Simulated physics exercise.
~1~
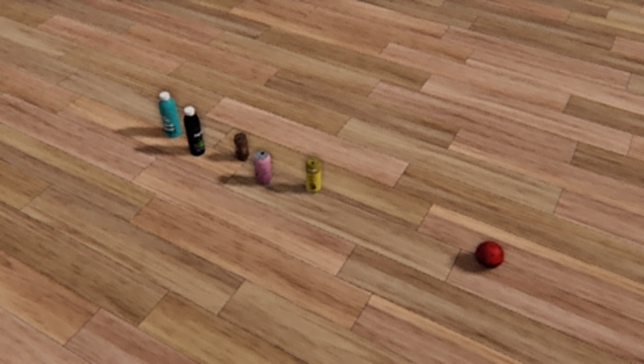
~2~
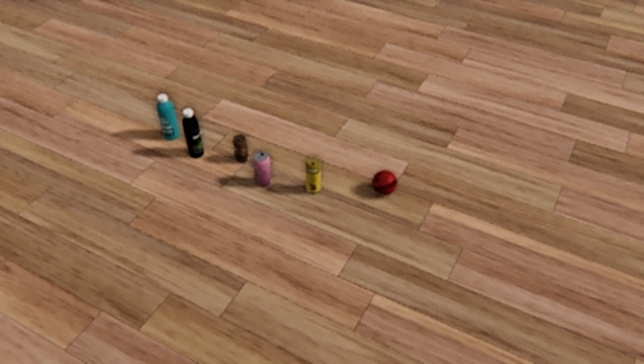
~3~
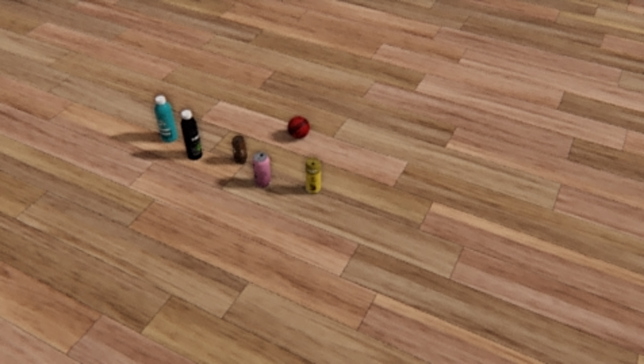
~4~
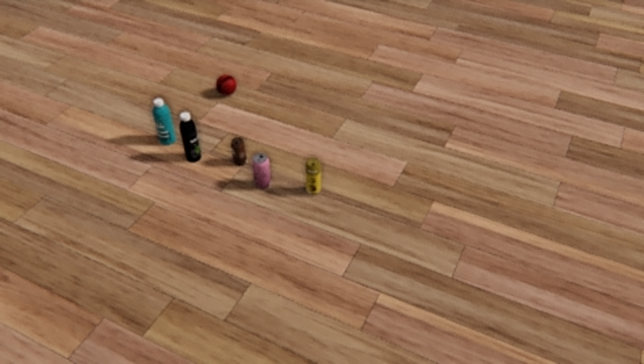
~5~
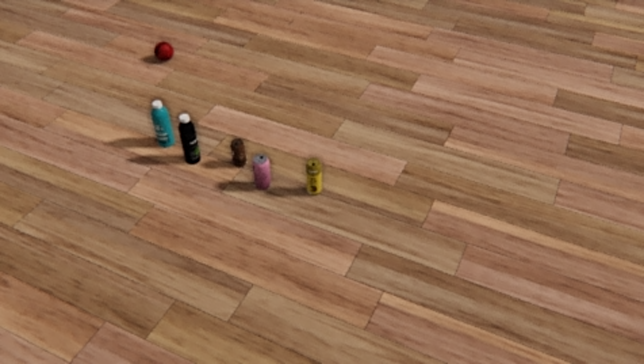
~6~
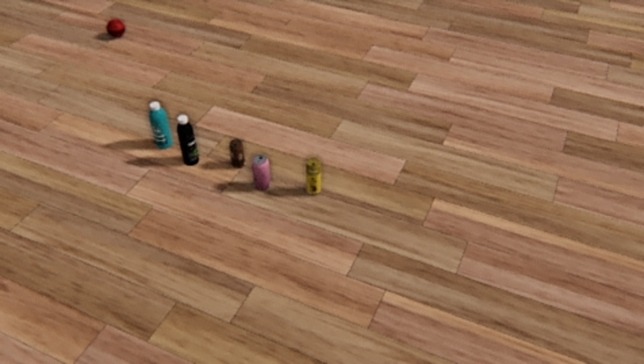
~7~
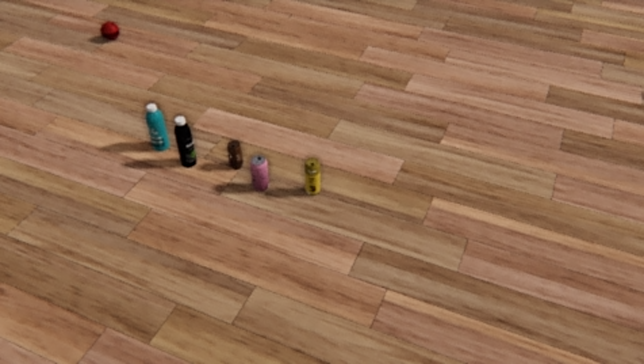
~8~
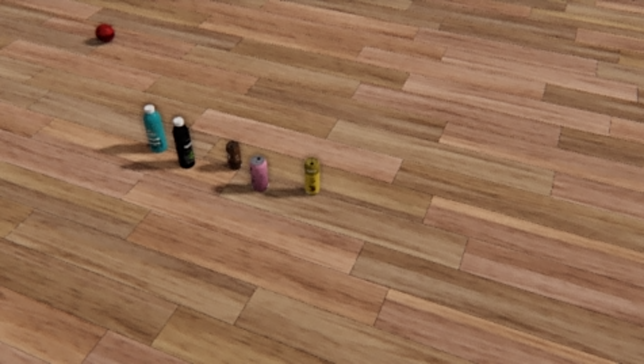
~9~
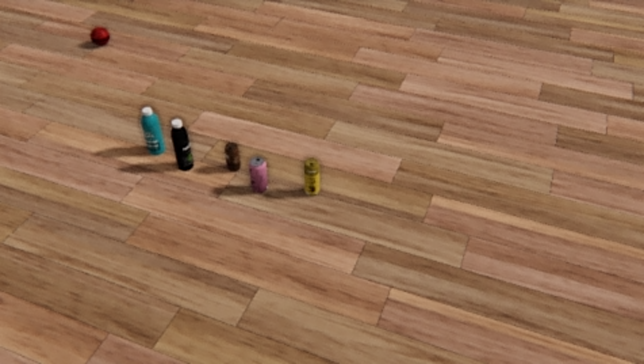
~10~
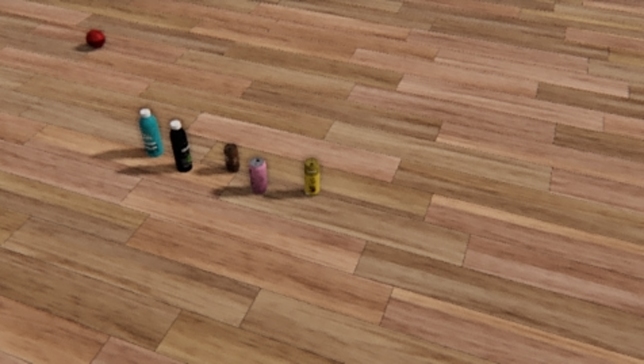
A red ball rolls in from the right side of a wood plank floor, heading left and away toward a loose row of five upright bottles and cans. It nears the yellow can at the row's right end, then passes behind it without touching. Still rolling up and to the left, it travels behind the pink can, the small brown can, and the black and turquoise bottles. Near the upper left it slows to a near standstill, while the view drifts slightly. At the end the ball sits beyond the row, and all five containers remain standing.
